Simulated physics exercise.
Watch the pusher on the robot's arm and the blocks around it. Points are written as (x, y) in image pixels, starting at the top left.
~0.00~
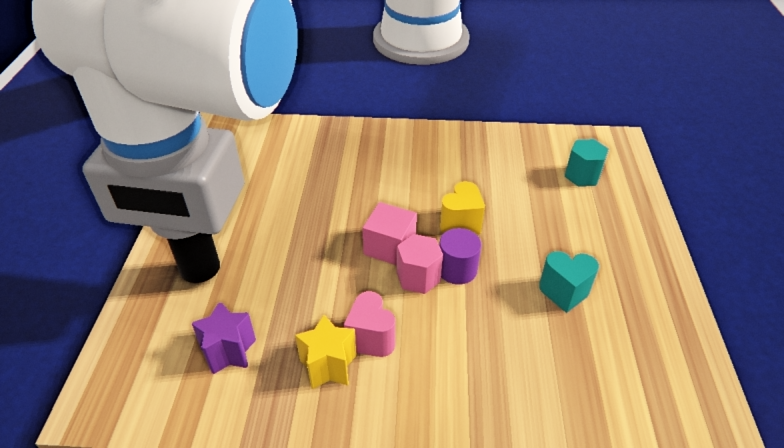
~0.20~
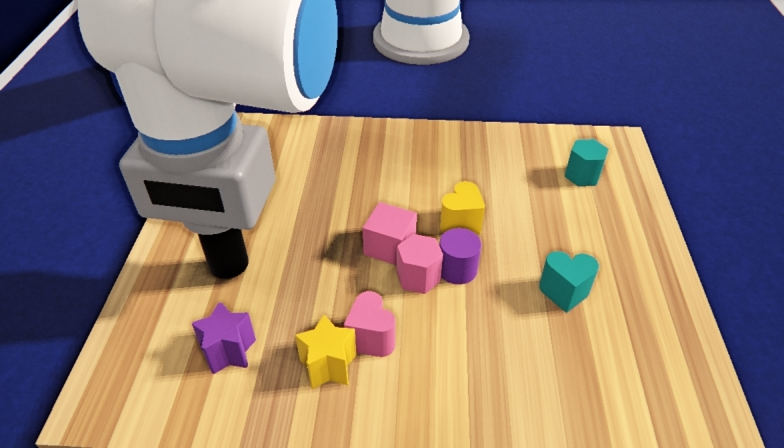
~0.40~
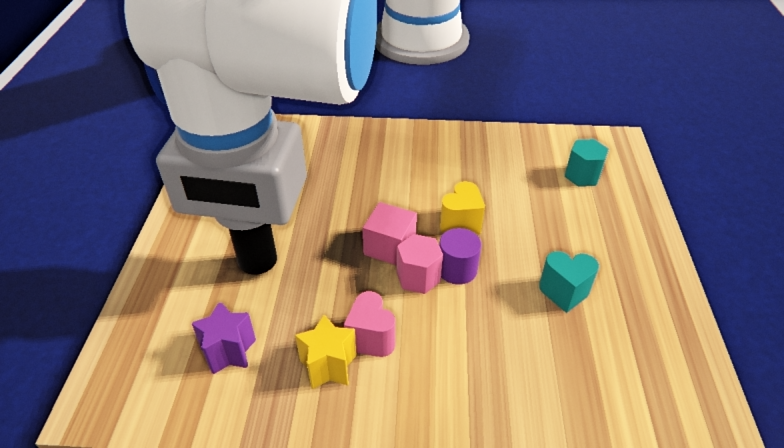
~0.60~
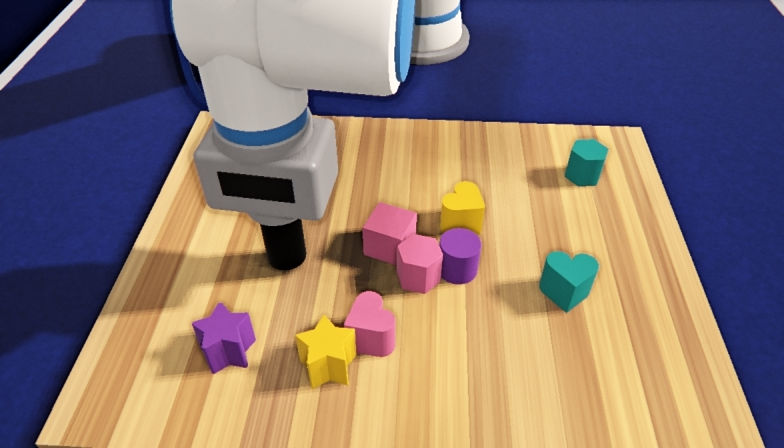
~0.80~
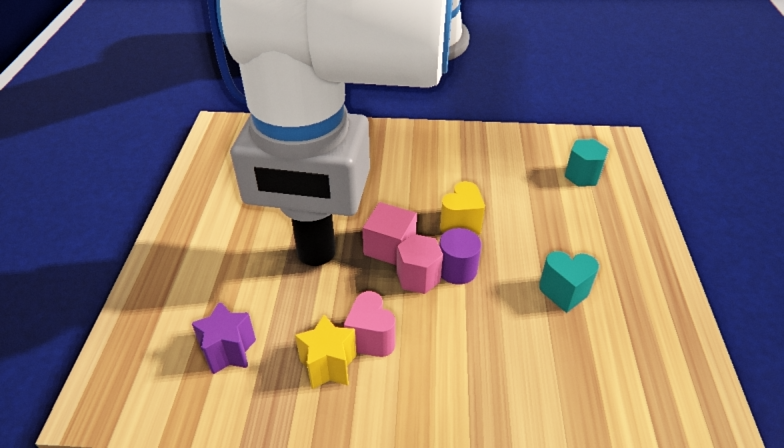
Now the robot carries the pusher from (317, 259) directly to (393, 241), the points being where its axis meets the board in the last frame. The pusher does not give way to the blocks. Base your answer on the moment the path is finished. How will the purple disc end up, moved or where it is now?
At the moment the path ends, the purple disc still stands where it did.
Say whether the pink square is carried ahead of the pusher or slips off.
Looking at the end of the path, the pink square is still being driven ahead.
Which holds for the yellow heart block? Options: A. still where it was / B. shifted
Correct choice: B.
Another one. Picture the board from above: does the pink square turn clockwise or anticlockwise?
Short answer: Counterclockwise.
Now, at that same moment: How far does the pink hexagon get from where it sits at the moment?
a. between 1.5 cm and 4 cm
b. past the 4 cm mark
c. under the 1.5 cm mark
Option c.
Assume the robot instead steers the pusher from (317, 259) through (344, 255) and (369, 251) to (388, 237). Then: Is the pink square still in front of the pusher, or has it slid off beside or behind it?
The pink square stays in front.
On the path given first. Halfway along, pusher (355, 242); pink square (401, 217).
At the end, pusher (393, 234); pink square (432, 208), turned 25° anticlockwise; pink hexagon still; purple disc still; yellow heart block (474, 194), turned 15° clockwise.
